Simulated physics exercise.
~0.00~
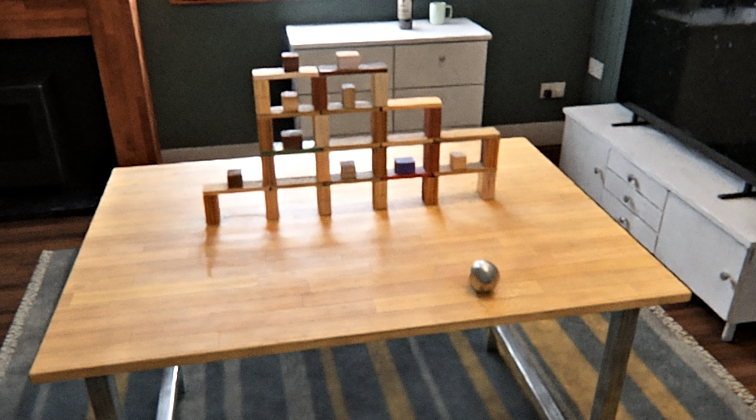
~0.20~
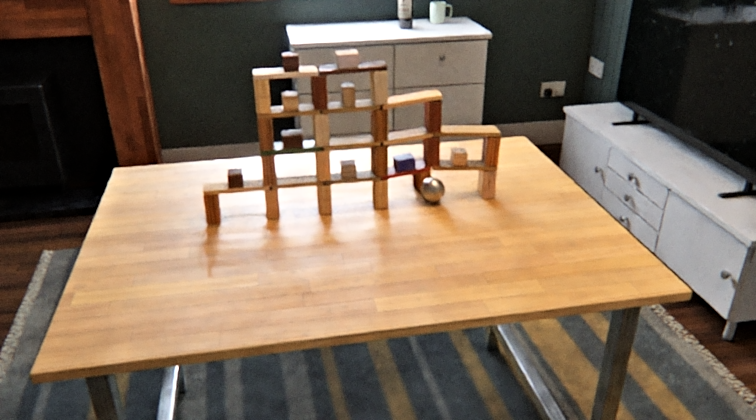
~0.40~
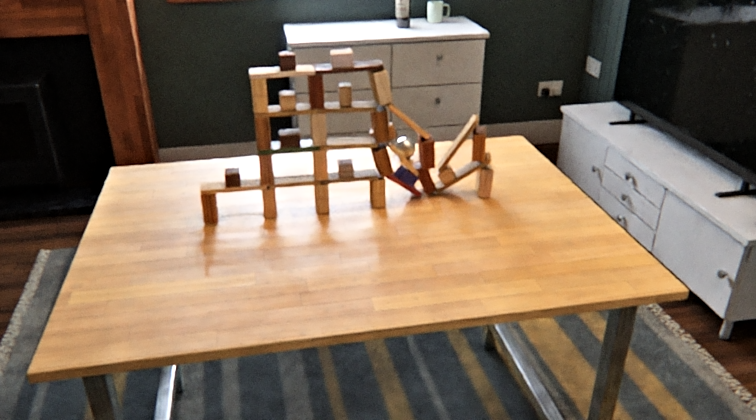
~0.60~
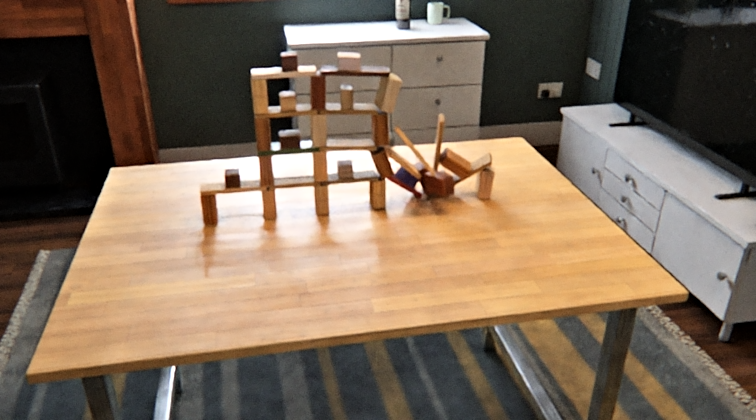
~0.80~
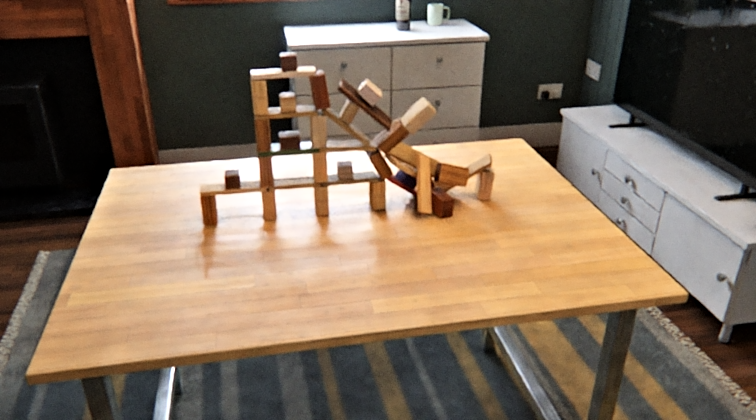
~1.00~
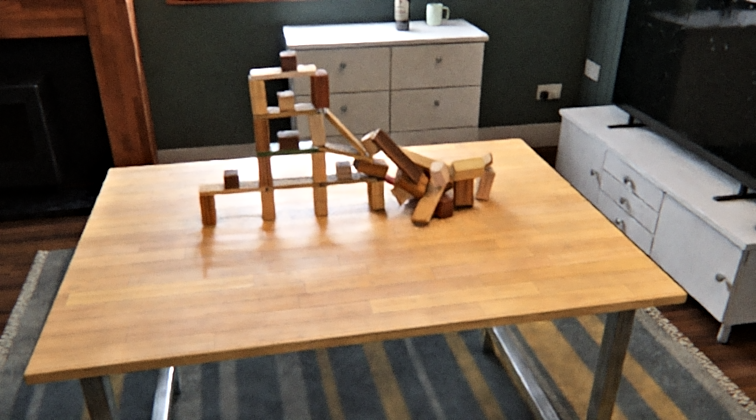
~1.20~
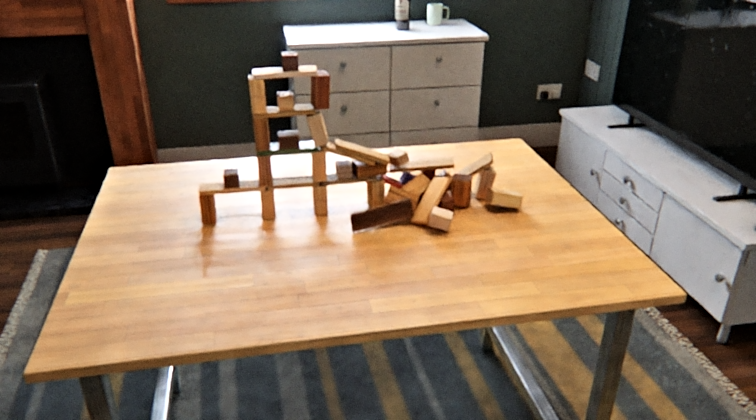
A stepped structure of wooden blocks stood on a table as a steel ball rolled into its right side, knocking out a post. The right-hand sections collapsed into a heap, bringing down the blue block, while the left part stayed standing.
